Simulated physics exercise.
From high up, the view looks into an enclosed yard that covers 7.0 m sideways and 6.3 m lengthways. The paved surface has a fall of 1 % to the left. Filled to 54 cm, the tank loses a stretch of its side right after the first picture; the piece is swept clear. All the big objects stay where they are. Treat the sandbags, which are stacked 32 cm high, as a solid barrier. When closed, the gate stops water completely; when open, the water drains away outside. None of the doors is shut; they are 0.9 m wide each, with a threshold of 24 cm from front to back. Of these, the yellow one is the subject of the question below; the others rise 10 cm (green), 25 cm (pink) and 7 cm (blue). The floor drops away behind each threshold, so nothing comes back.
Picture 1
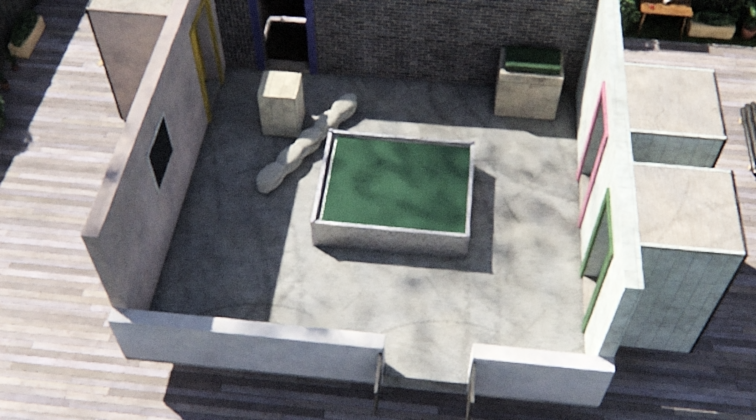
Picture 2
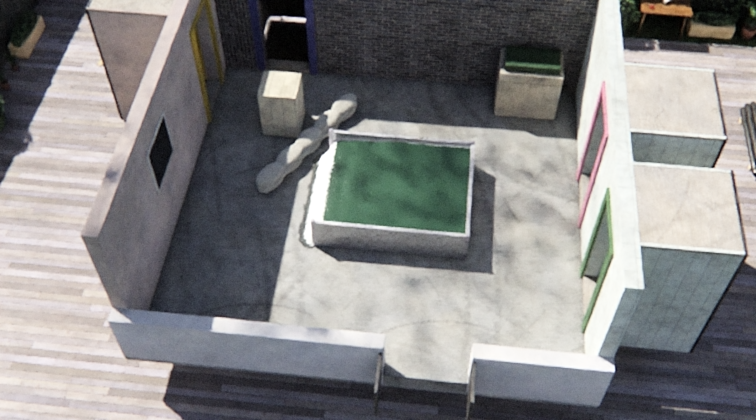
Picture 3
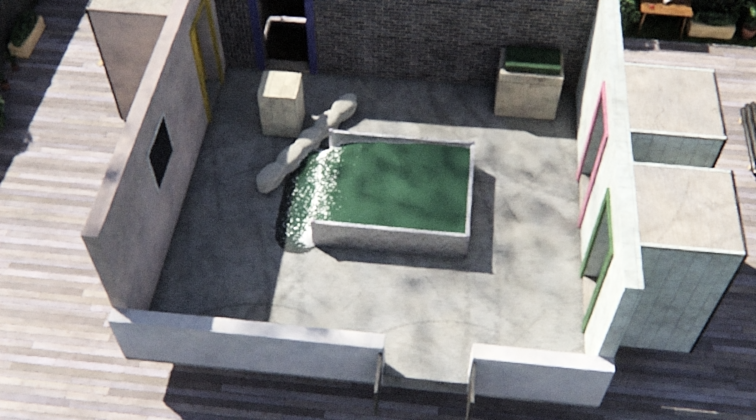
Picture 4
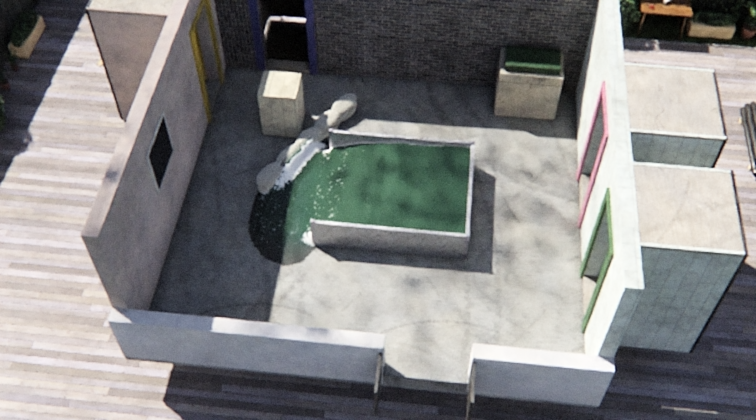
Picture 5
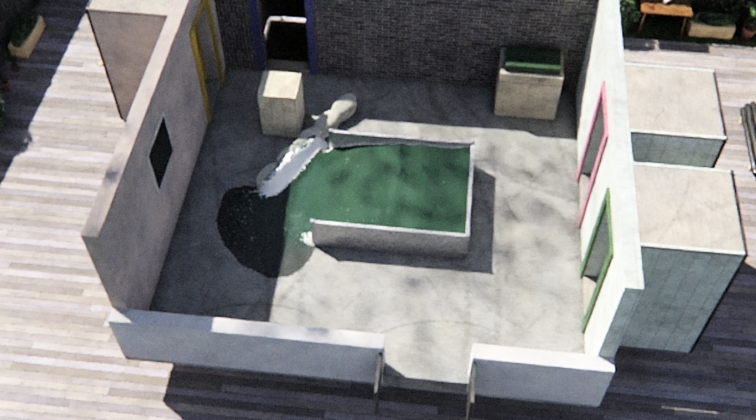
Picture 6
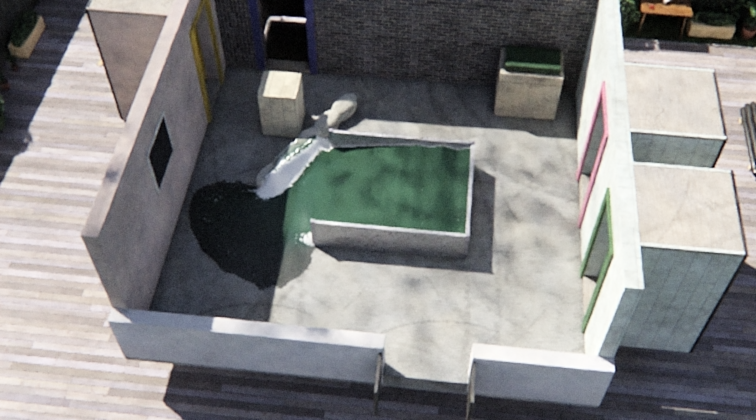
Green water poured out of the open left side of a low tank in a walled yard, foamed against a lumpy pale barrier, and spread in a dark pool across the paving toward the left.
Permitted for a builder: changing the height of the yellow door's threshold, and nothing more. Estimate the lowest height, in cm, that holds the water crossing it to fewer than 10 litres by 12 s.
My estimate is 9.5 cm.
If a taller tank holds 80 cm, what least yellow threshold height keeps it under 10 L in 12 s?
A step of about 15 cm does it.
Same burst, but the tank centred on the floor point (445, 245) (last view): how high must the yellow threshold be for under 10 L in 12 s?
Close to 13.0 cm would do it.
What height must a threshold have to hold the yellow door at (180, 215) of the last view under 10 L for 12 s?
Around 28 cm would do it.
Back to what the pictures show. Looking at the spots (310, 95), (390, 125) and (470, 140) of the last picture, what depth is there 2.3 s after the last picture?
About 0, 3 and 2 cm respectively.
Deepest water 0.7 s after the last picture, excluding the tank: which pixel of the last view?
Look close to (303, 168).
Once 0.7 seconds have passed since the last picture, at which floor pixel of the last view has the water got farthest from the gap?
At about (156, 290).
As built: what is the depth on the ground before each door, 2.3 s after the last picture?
Door by door, in centimetres - green 0, pink 0, yellow 5, blue 0.
Then, 0.7 s after the last picture water covers 25 % of the floor, deepest (41 cm) near (303, 168); it has not reached the yellow door.
Then, 2.3 s after the last picture water covers 45 % of the floor, deepest (40 cm) near (141, 337); 5 cm at the yellow door, 0 litres in over its 14 cm threshold.
Then, 11.3 s after the last picture water covers 95 % of the floor, deepest (10 cm) near (437, 114); 9 cm at the yellow door, 0 litres in over its 14 cm threshold.
At the yellow door as built, the water peaked near 12 cm, 8.1 s after the last picture.
With a threshold of 8 cm, 25 litres would have come in within the 12 s; with 11 cm, 2 litres. So under 10 litres takes about 9.5 cm.
